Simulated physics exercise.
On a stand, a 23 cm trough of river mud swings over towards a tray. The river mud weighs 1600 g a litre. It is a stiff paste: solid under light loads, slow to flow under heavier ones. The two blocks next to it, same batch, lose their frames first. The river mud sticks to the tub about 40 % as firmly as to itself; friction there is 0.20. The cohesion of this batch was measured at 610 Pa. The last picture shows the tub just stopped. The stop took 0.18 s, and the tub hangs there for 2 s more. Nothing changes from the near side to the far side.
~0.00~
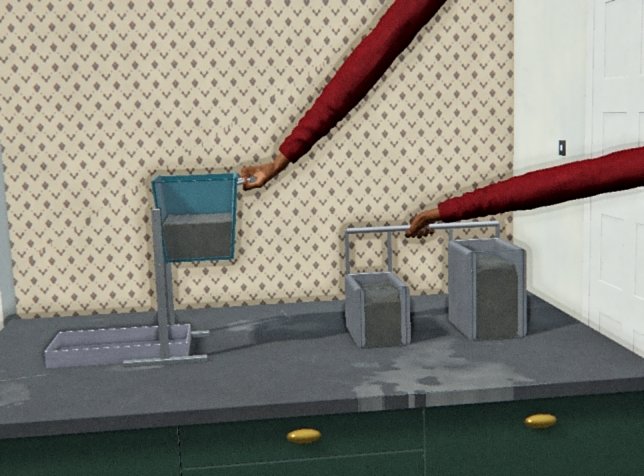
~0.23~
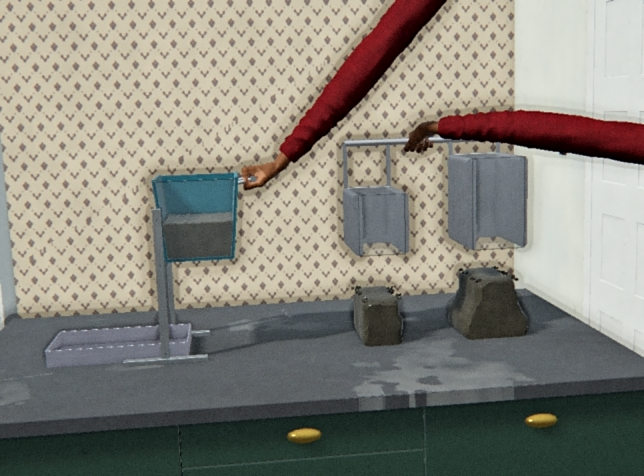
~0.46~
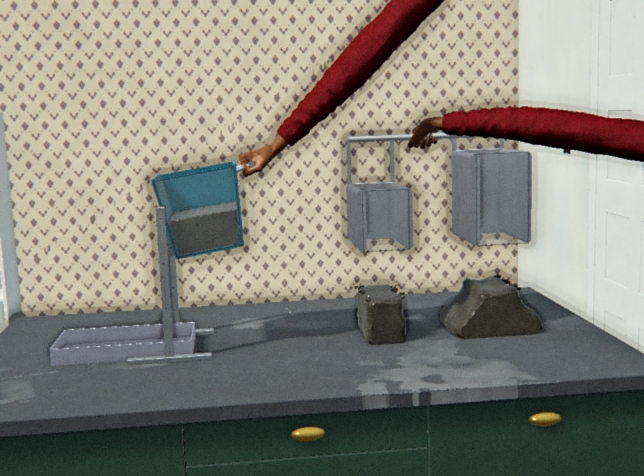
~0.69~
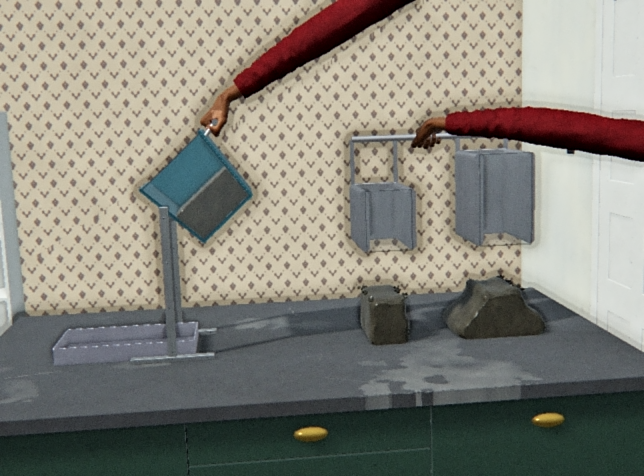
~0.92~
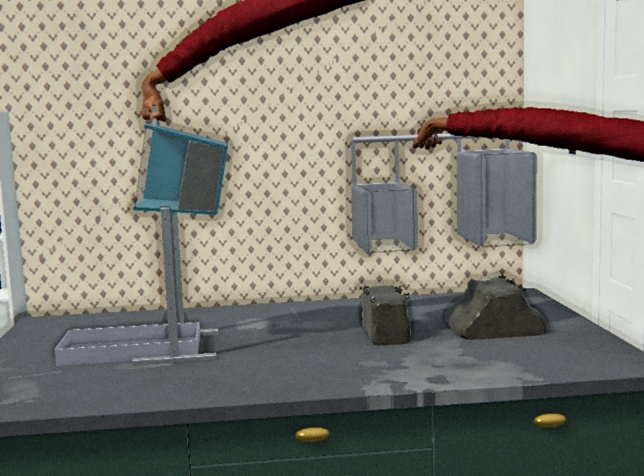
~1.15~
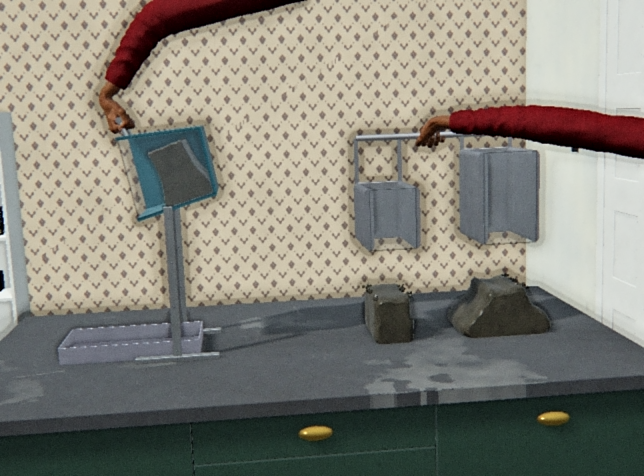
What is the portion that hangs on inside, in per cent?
Expect roughly 0 %.
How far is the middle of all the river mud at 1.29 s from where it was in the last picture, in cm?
Some 7 cm.
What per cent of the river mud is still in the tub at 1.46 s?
Some 50 per cent.
After 1.29 s, the tub is at 101 degrees and holds 100 %.
After 1.46 s, the tub is at 101 degrees and holds 51 %.
After 1.63 s, the tub is at 101 degrees and holds 0 %.
After 1.80 s, the tub is at 101 degrees and holds 0 %.
After 3.15 s, the tub is at 101 degrees and holds 0 %.
